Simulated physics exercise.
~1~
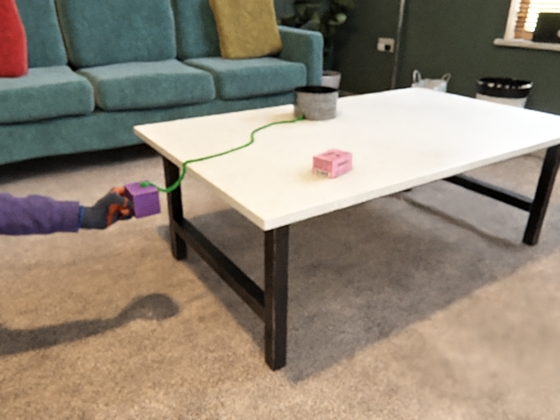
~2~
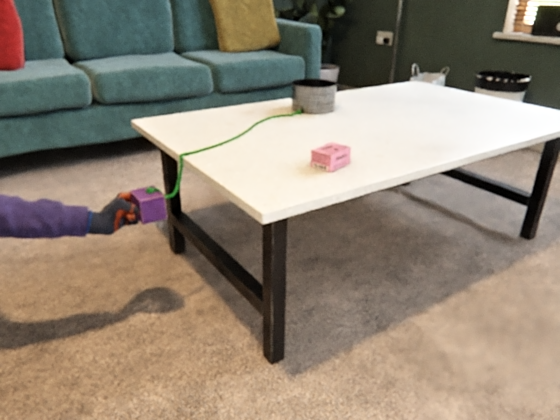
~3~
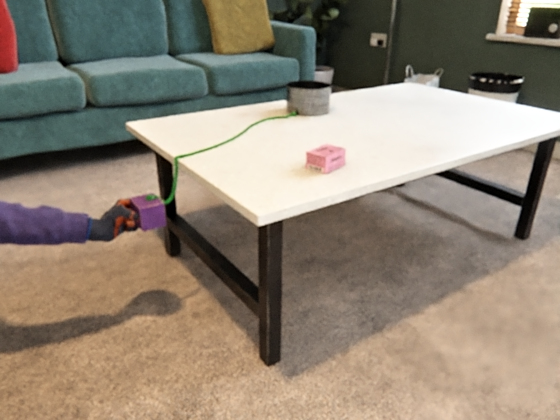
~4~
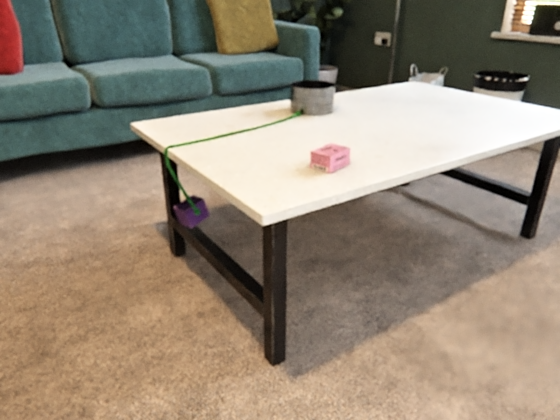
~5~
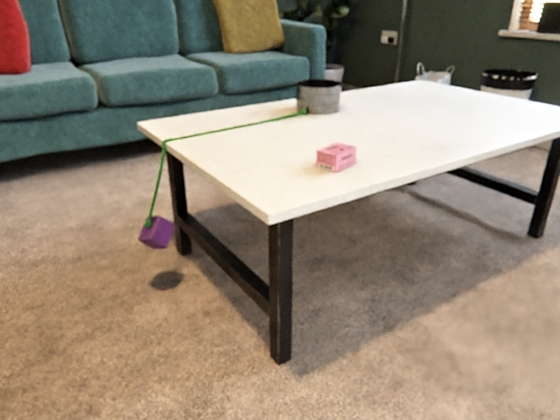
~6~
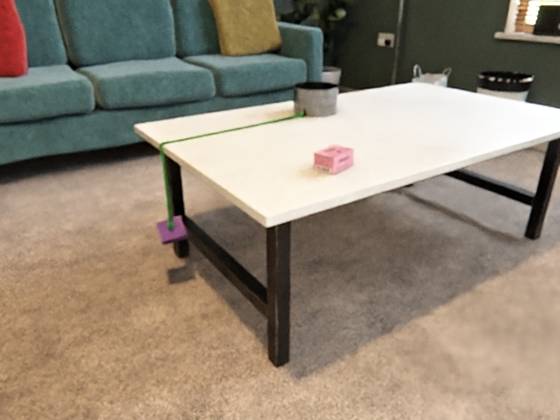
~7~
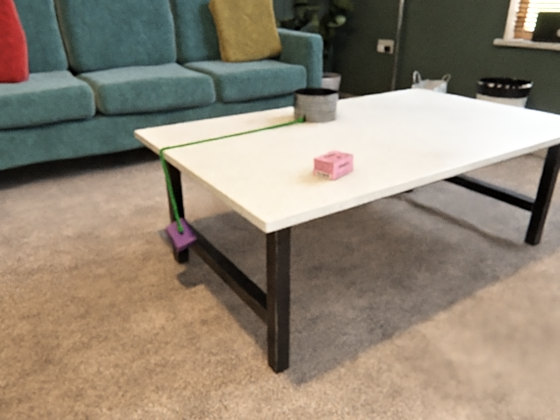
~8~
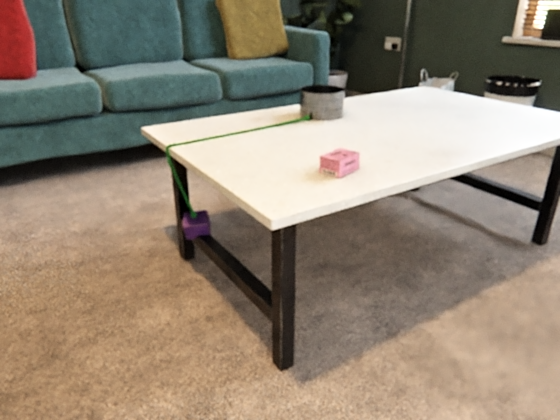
At first, a gloved hand in a purple sleeve holds a purple block just off the near left side of a white table, with a green cord running from it to a grey pot on top. A pink box sits nearby on the tabletop. The hand lets go and leaves the view, and the block swings right, below the table's edge. It swings back left, the cord now drawn straight across the table, then drifts right again, turning as it goes. Finally the block hangs beside the table leg, while the pot and pink box stay in place.
